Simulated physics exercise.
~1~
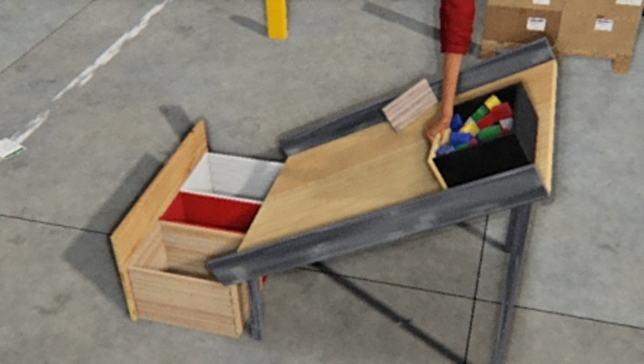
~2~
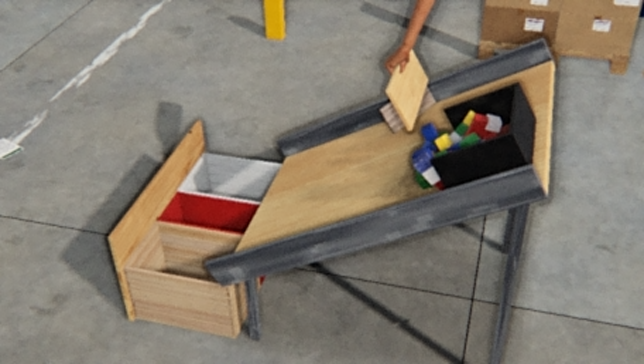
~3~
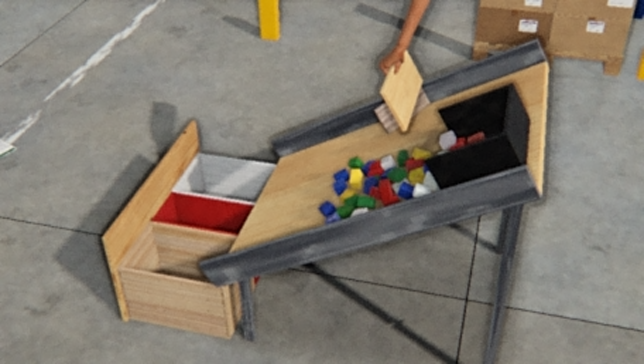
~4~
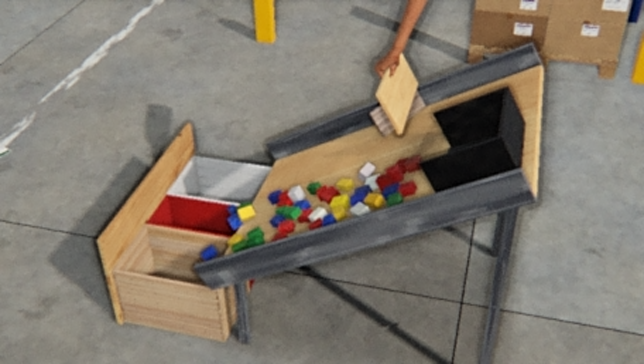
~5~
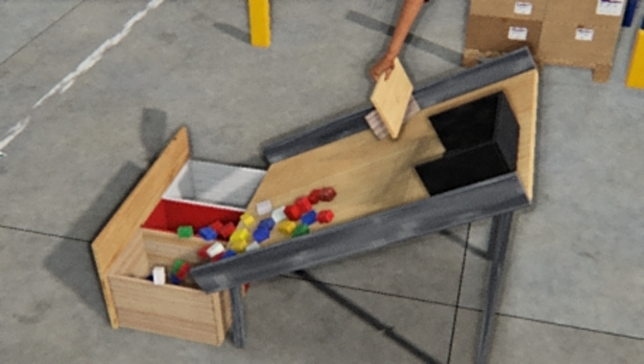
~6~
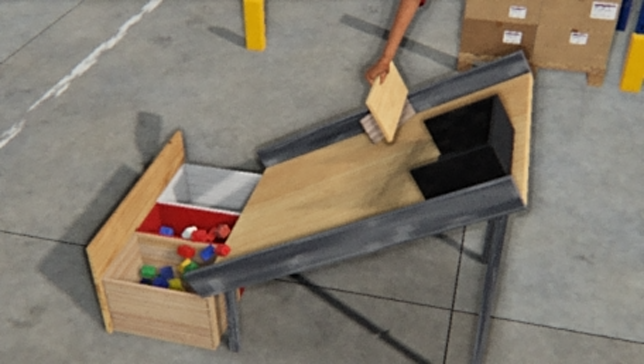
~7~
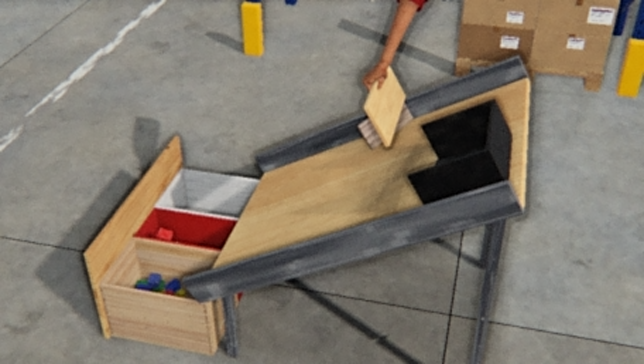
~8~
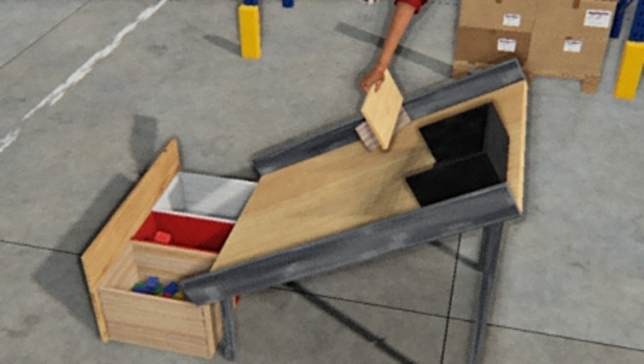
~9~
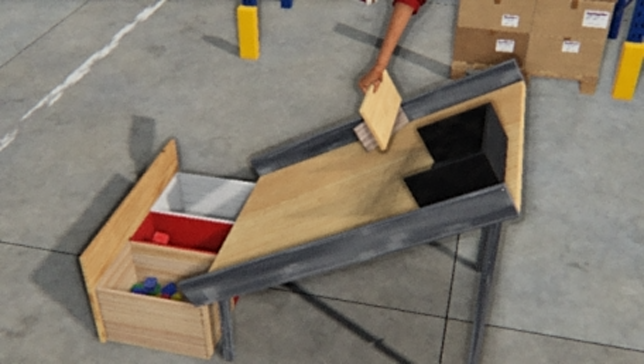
Small toy bricks in red, blue, green, yellow and white sit in a black pen at the upper right end of a sloping wooden chute table, seen from above on a grey concrete floor. At the lower left stand a white bin, a red tote and a wooden tub, side by side. A hand lifts a wooden gate clear of the pen and holds it there. The bricks spill out, spread down the slope to the left and drop off its low end. They land in the wooden tub and the red tote, leaving the chute bare and the white bin empty.
